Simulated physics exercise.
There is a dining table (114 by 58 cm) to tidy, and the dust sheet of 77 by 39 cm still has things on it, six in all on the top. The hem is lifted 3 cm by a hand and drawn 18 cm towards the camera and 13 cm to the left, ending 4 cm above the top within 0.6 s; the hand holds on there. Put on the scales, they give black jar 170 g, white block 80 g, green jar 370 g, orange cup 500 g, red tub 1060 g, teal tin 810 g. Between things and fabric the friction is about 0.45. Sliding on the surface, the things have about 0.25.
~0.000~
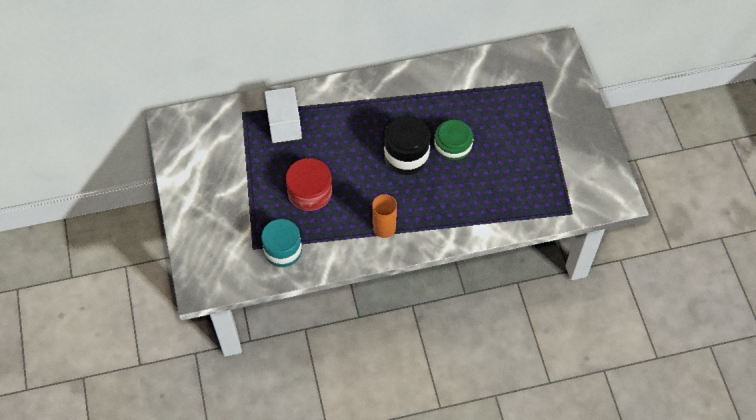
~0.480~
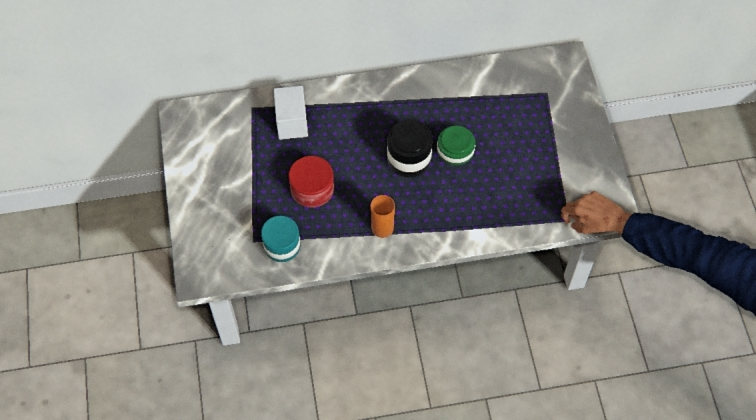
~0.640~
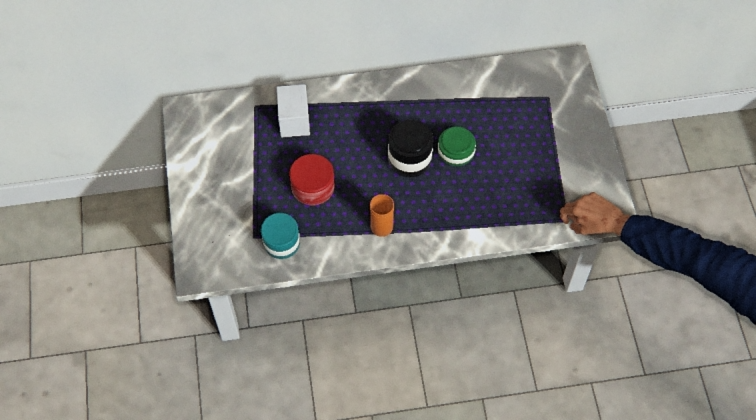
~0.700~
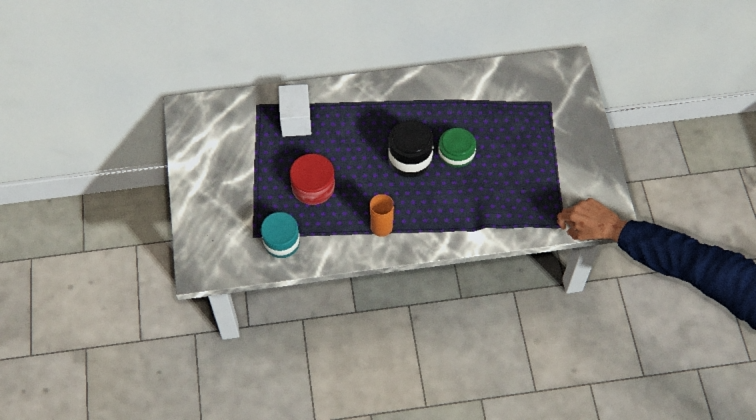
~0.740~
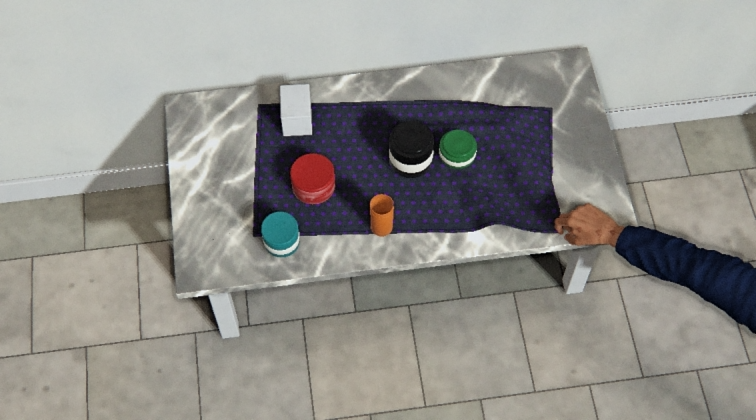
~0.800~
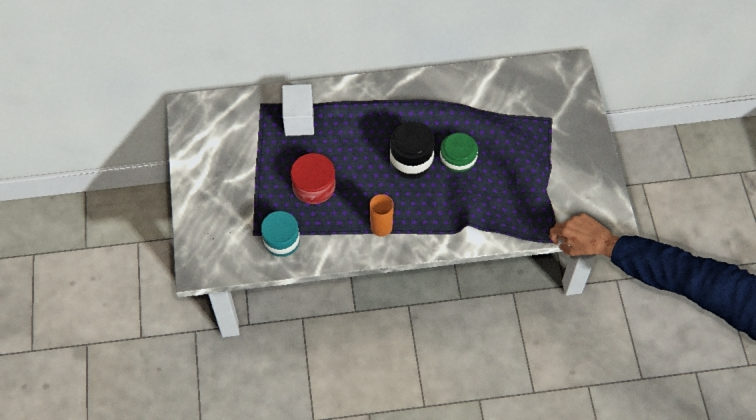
A hand in a dark blue sleeve reaches in from the right to a marble-patterned table against a pale wall, seen from above over grey floor tiles. On its dark patterned cloth are a white block, red tub, black and green jars and orange cup, with a teal tin at the lower left. The view shifts slightly, then the hand drags the cloth's corner slightly down-left, wrinkling it while the objects barely move.
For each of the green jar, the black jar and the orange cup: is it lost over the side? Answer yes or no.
Answers: Green jar - no; black jar - no; orange cup - no.
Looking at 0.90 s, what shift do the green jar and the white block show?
Roughly green jar 4 cm and white block 2 cm.
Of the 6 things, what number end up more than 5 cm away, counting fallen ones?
The number is 3.
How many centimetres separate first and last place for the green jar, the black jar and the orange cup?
The green jar comes to 15 cm, the black jar to 8 cm, and the orange cup to 4 cm.
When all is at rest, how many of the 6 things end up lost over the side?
That gives 0.
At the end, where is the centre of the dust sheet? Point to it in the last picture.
Around (404, 192).
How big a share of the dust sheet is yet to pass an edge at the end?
Roughly 90%.
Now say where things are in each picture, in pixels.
The first frame shows green jar (454, 133); black jar (408, 132); orange cup (385, 205); dust sheet corners (253, 250) (242, 113) (542, 82) (573, 214).
The second frame shows dust sheet corners (253, 242) (252, 108); grip (570, 222).
The third frame shows dust sheet corners (253, 239) (255, 106); grip (568, 222).
The fourth frame shows dust sheet corners (253, 238) (257, 105); grip (566, 228).
The fifth frame shows dust sheet corners (253, 237) (258, 104); grip (563, 233).
The sixth frame shows green jar (460, 146); black jar (413, 137); orange cup (382, 205); dust sheet corners (253, 236) (260, 104) (552, 118); grip (558, 243).
By 0.9 s, 100 % of the dust sheet is still over the top; green jar 4 cm off its start, black jar 1 cm off its start, white block 2 cm off its start.
By 1.0 s, 95 % of the dust sheet is still over the top; green jar 9 cm off its start, black jar 5 cm off its start, white block 4 cm off its start.
By 1.1 s, 90 % of the dust sheet is still over the top; green jar 13 cm off its start at (457, 187), black jar 8 cm off its start at (413, 164), white block 5 cm off its start at (312, 108).
By 1.2 s, 90 % of the dust sheet is still over the top; green jar 14 cm off its start, black jar 8 cm off its start, orange cup 1 cm off its start.
By 2.8 s, 90 % of the dust sheet is still over the top; green jar 14 cm off its start at (458, 189), black jar 9 cm off its start at (412, 167), orange cup on its side, 4 cm off its start at (365, 227), white block 5 cm off its start at (313, 108).
